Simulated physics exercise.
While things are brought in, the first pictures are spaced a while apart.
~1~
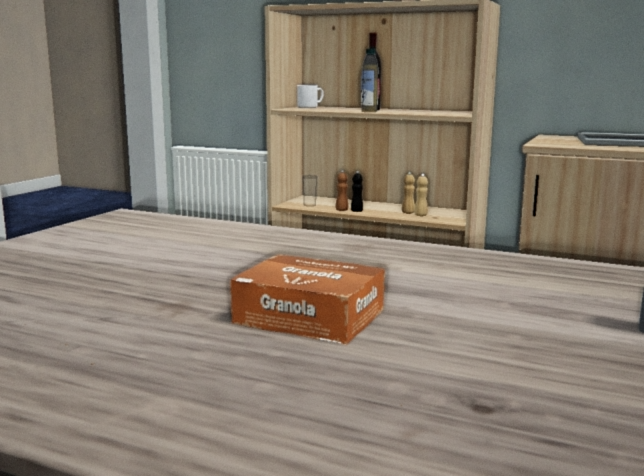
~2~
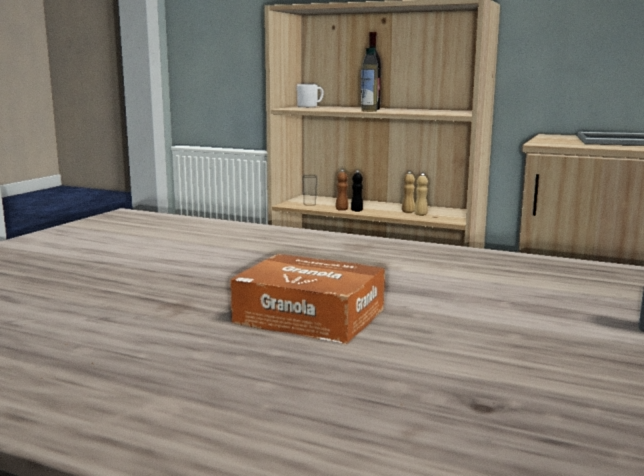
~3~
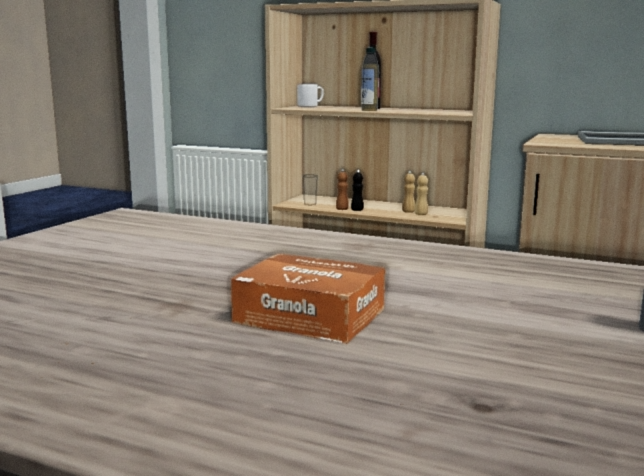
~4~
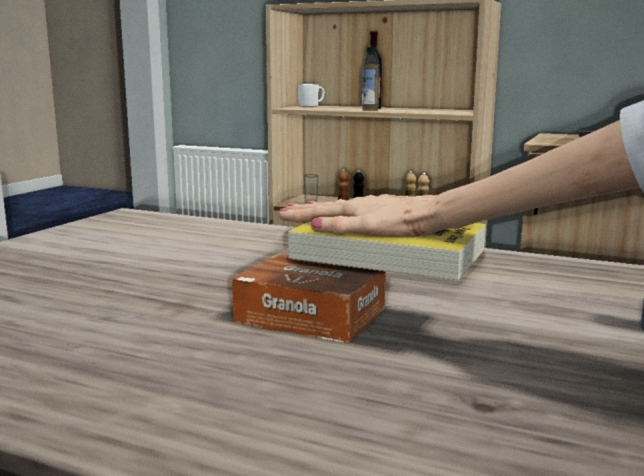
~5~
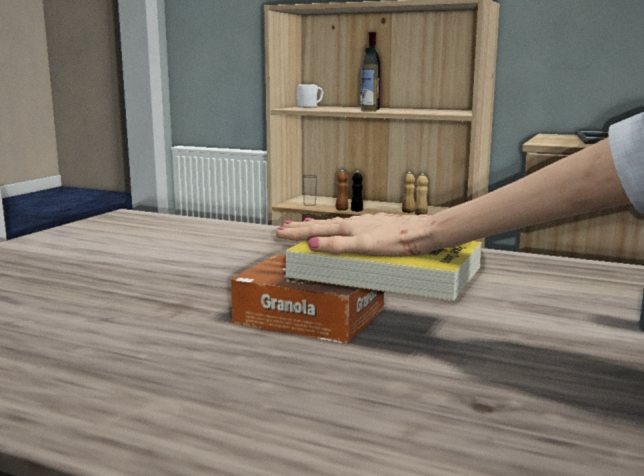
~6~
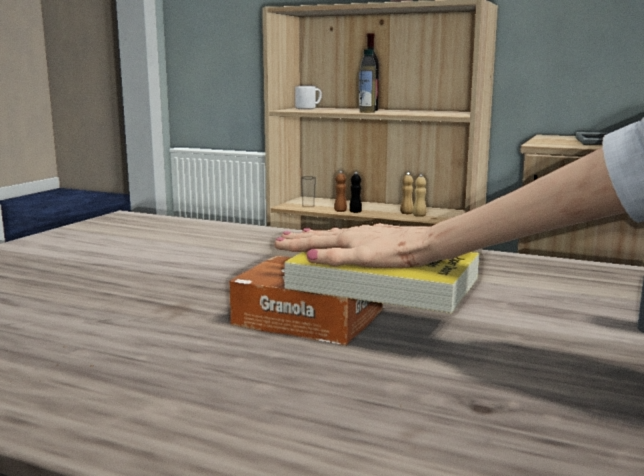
On a wooden table, an orange granola box sitting still, then a hand lowering a yellow book onto its right side.
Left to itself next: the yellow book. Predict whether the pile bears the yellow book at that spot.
It does not bear it.
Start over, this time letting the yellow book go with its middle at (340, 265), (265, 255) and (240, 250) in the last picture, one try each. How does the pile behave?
Result per try: First still standing, second still standing, third toppled.
Then, 0.30 s past the last view, yellow book rocked 30° from its first pose near (387, 282).
Then, 1.20 s past the last view, yellow book rocked 30° from its first pose near (389, 282).
Finally, left askew, yellow book; the other 2 still in place. Final places as the last picture's camera would see them, yellow book near (390, 283). The pile loses its balance.
